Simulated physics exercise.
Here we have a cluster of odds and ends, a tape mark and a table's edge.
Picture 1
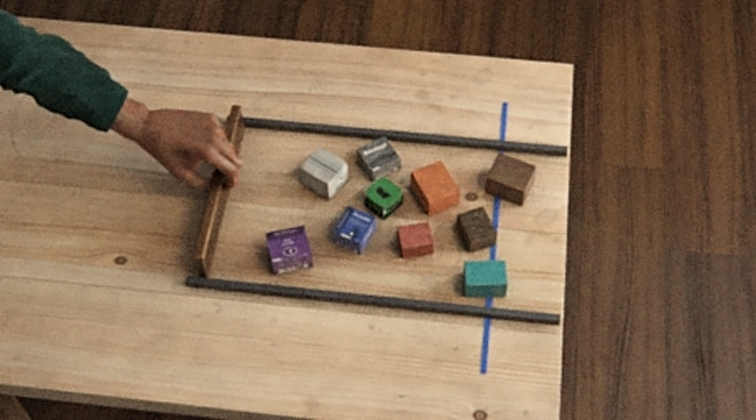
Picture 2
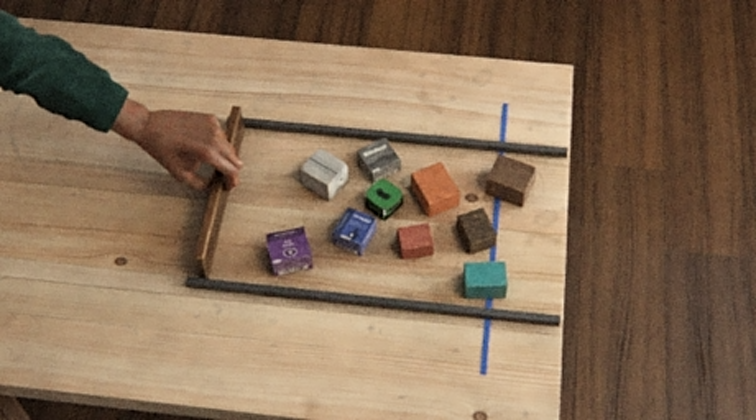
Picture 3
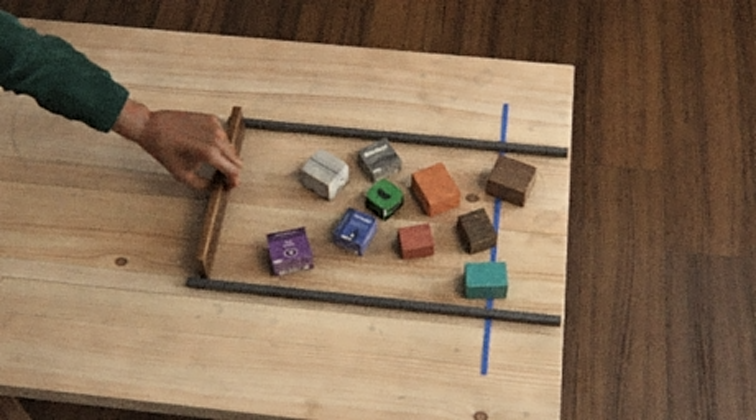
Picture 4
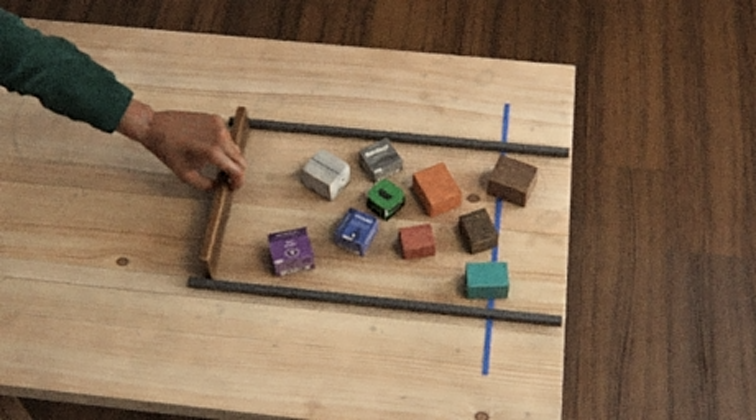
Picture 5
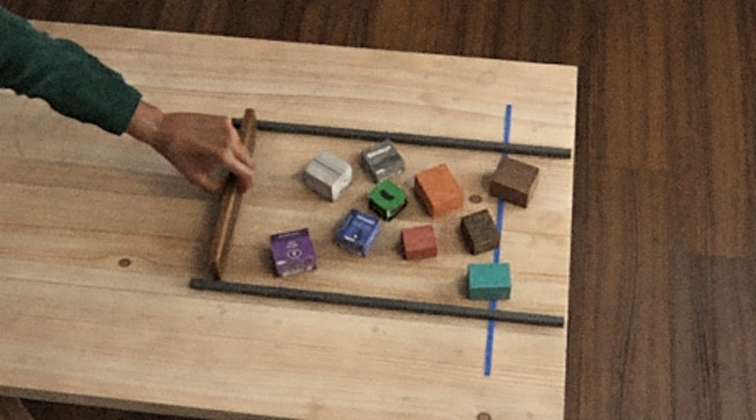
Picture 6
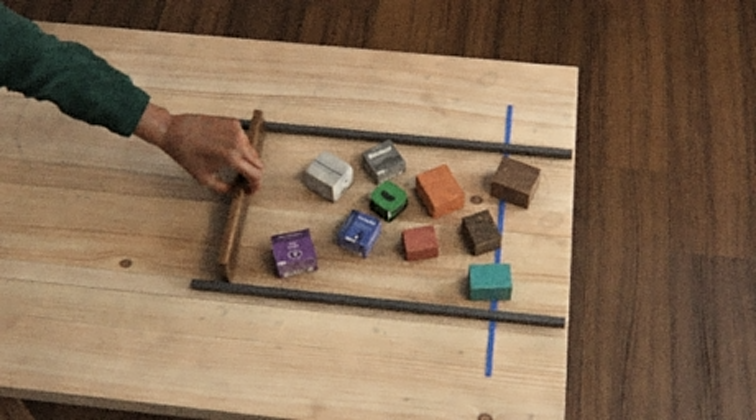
A pale wooden tabletop beside a dark plank floor is seen from above at a slight angle. Between two dark rails sit small blocks and boxes, white, grey, green, orange, purple, blue, red, brown, black and turquoise, with a blue tape line at right. A green-sleeved hand holds an upright board at left, then slides it slightly rightward while the objects stay in place and the view drifts barely.
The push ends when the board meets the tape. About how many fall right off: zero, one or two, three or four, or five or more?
Here the number that fall off is one or two.
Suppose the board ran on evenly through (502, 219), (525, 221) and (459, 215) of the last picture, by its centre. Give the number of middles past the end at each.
It would be 2, 5 and 0.
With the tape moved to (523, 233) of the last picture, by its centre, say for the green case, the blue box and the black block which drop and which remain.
The green case survives, the blue box is kept, the black block drops off.
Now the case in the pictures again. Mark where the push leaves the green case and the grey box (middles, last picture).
Near (519, 218) and (522, 163).
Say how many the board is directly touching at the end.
5 of them.
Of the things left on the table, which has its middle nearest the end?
That is the black block.
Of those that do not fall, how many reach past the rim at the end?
3 of them.
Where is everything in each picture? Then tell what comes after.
Brown block (511, 179); turquoise block (485, 279); black block (477, 230); board (221, 189); tape (495, 227), in the first frame.
Turquoise block (485, 280); board (221, 190), in the second frame.
Black block (477, 231); red block (416, 241), in the third frame.
Brown block (513, 181); white box (326, 175), in the fourth frame.
Turquoise block (489, 281); orange block (439, 191), in the fifth frame.
Brown block (516, 182); turquoise block (490, 282); black block (481, 233); board (243, 194); tape (500, 230), in the sixth frame.
A little later, none off yet; brown block at rest near (516, 182); turquoise block at rest near (490, 282); black block at rest near (481, 233).
Next, none off yet; brown block shifted about its own width near (556, 178); turquoise block shifted about its own width near (520, 290); black block shifted about its own width near (535, 240).
When it is over, the number that fall off is one or two; down, brown block.
